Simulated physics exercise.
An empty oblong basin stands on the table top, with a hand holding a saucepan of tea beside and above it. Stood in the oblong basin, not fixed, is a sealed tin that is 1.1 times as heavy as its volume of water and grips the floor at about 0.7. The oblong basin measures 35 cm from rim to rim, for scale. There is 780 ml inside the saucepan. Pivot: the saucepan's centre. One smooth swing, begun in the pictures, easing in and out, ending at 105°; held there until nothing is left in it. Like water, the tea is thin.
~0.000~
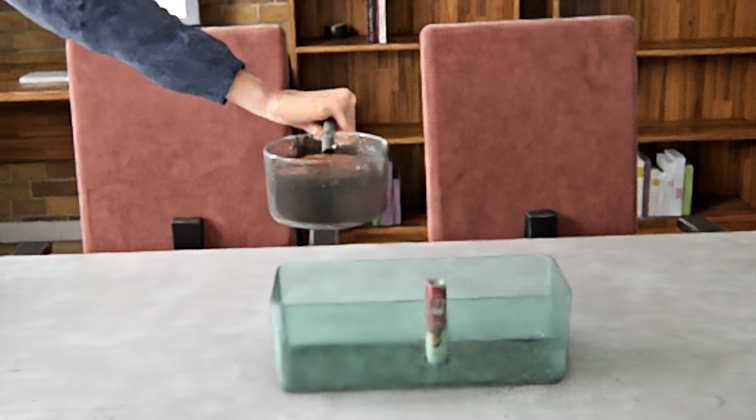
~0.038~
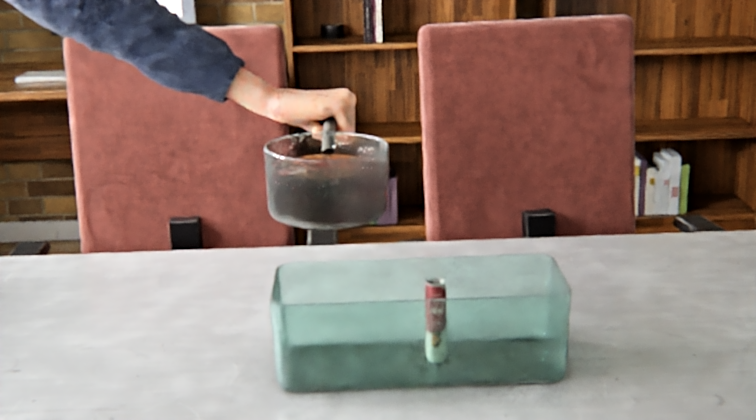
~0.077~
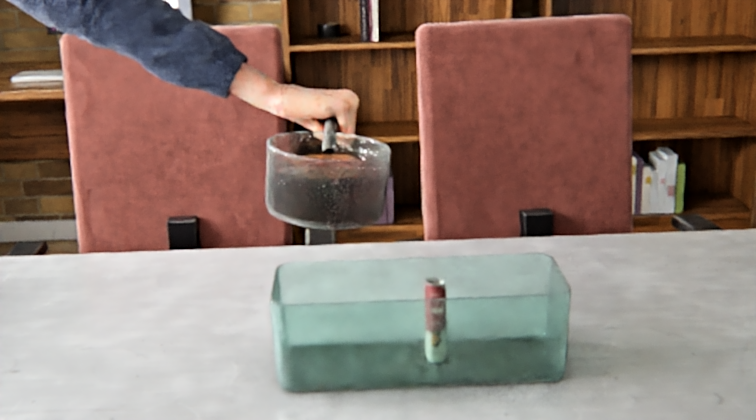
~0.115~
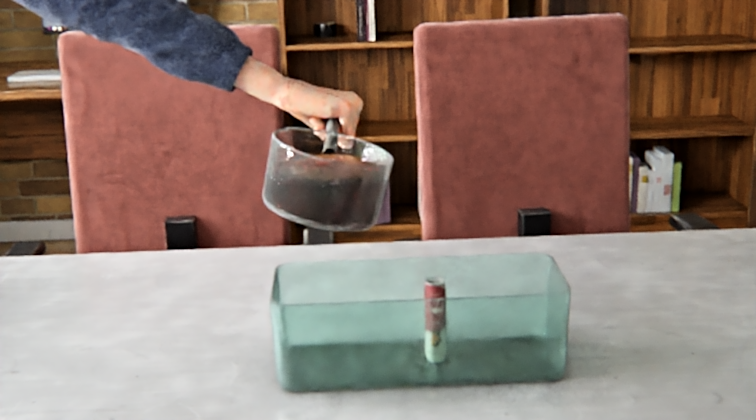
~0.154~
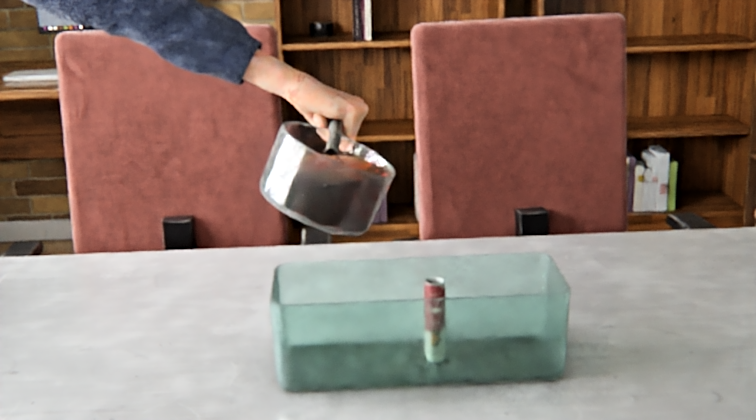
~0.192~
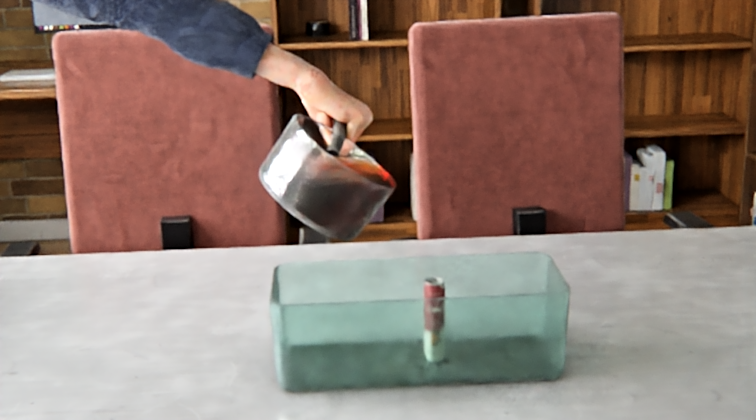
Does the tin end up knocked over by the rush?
It overturns.
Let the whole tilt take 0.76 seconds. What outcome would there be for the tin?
The tin tips over.
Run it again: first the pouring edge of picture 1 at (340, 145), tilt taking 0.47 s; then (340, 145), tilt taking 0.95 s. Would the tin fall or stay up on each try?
The tin stays vertical the first time and stays vertical the second time.
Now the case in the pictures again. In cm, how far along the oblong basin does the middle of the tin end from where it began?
The tin's middle ends up about 9.5 cm along the basin.
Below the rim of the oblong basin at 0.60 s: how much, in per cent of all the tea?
Roughly 86 percent of it.
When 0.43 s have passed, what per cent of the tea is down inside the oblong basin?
I'd put it near 30 percent.
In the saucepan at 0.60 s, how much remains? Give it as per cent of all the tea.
About 7 % is still there.
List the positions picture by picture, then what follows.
The first frame shows tilt 0°; pouring edge (387, 146); surface from (270, 170) to (385, 166); the oblong basin's rim runs from (274, 285) to (562, 275); the tin's top is at (436, 285).
The second frame shows tilt 2°; pouring edge (388, 148); surface from (269, 169) to (385, 165).
The third frame shows tilt 7°; pouring edge (390, 153); surface from (269, 168) to (386, 167).
The fourth frame shows tilt 15°; pouring edge (393, 161); surface from (270, 168) to (388, 168).
The fifth frame shows tilt 25°; pouring edge (394, 173); surface from (267, 168) to (391, 171).
The sixth frame shows tilt 38°; pouring edge (393, 187); surface from (264, 164) to (391, 178); 1 per cent is over the edge.
After 0.43 s the tilt is 103° and 28 per cent is still to pour; the tin stands where it began.
After 0.60 s the tilt is 105° and 7 per cent is still to pour; the tin leans 8°.
After 0.78 s the tilt is 105° and 1 per cent is still to pour; the tin leans 20°.
After 0.97 s the tilt is 105° and 0 per cent is still to pour; the tin lies on its side.
In the end the tin lies on its side.
